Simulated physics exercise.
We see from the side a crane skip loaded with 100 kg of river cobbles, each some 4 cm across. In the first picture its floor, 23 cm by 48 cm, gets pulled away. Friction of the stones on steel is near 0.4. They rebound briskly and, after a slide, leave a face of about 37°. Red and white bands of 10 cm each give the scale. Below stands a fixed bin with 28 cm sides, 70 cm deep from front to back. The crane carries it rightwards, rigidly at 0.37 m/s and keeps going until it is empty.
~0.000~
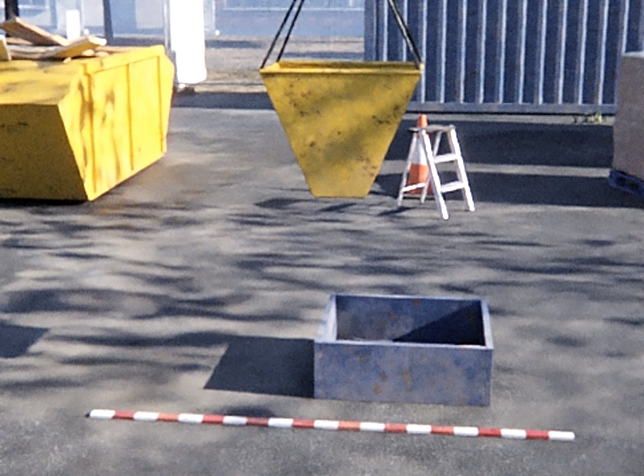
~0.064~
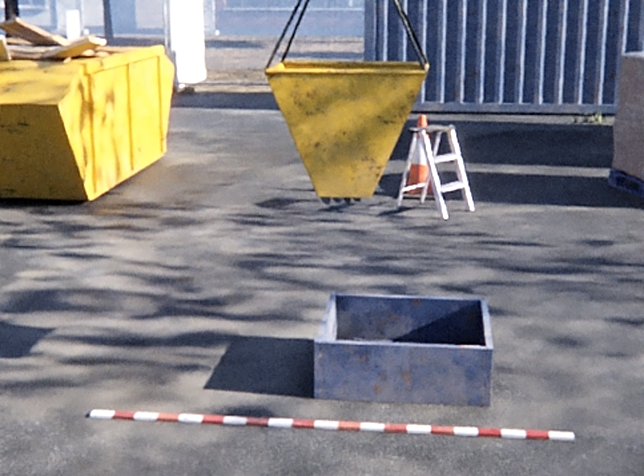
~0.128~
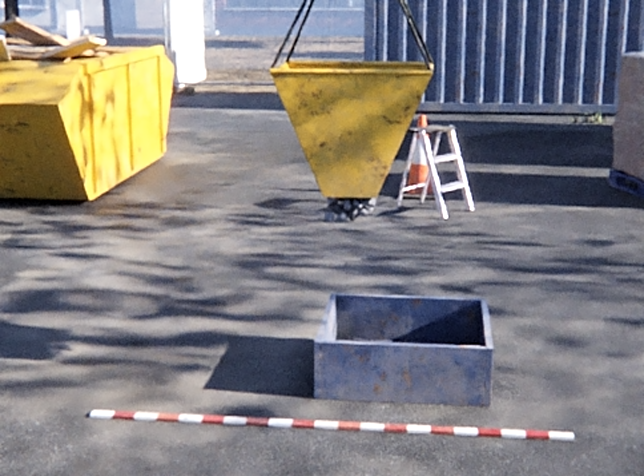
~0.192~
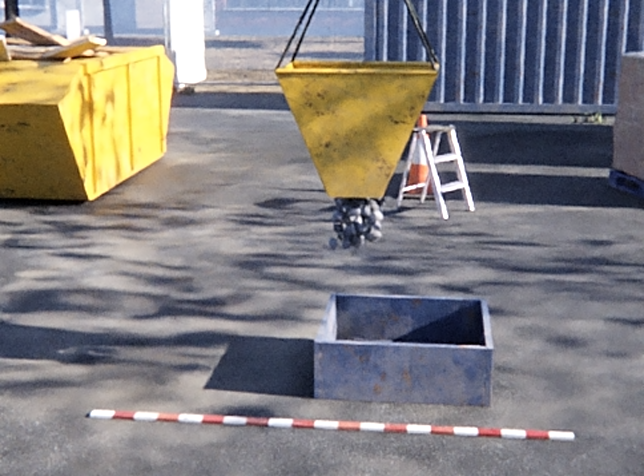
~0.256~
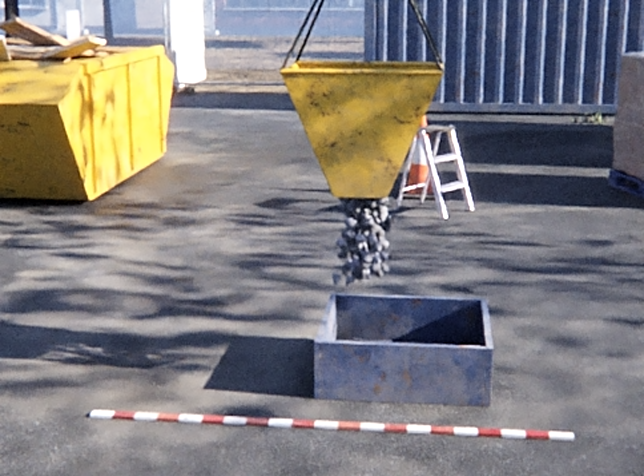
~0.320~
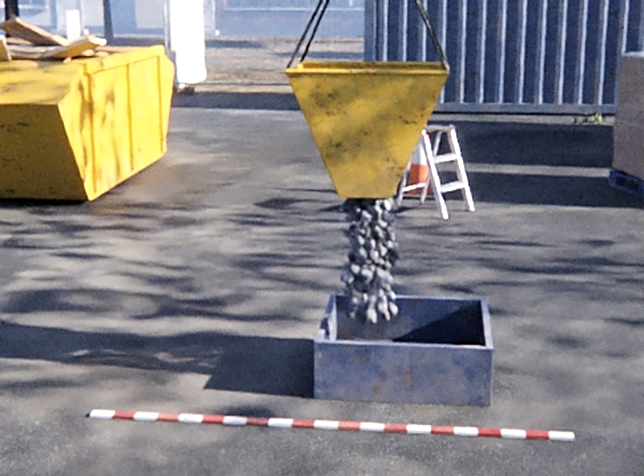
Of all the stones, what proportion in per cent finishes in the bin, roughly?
Roughly 100 per cent of them.
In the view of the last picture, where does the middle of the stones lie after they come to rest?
I'd say close to pixel (412, 352).
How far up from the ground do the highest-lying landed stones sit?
Max stone height at rest approx 24 cm.
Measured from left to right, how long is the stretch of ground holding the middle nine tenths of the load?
I'd say close to 60 cm, left to right.
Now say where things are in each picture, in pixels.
In the first picture, the outlet is at (339, 186); nothing has dropped yet.
In the second picture, the outlet is at (344, 186); 4 % is out.
In the third picture, outlet at (350, 186), the stream shows down to (352, 213); 90 % still inside.
In the fourth picture, outlet at (355, 186), the stream shows down to (357, 240); 84 % still inside.
In the fifth picture, outlet at (360, 186), the stream shows down to (362, 275); 76 % still inside.
In the sixth picture, outlet at (365, 186), the stream shows down to (364, 315); 68 % still inside.
After 0.7 s, 17 % in the crane skip, 83 % falling or lying in the bin; the stones farthest right are at (472, 355).
After 1.1 s, 0 % in the crane skip, 100 % falling or lying in the bin; the stones farthest right are at (478, 362).
After 1.7 s, 0 % in the crane skip, 100 % falling or lying in the bin; the stones farthest right are at (478, 355).
After 2.6 s, 0 % in the crane skip, 100 % falling or lying in the bin; the stones farthest right are at (478, 355).
After 4.5 s, 0 % in the crane skip, 100 % in the bin; the stones farthest right are at (478, 355).
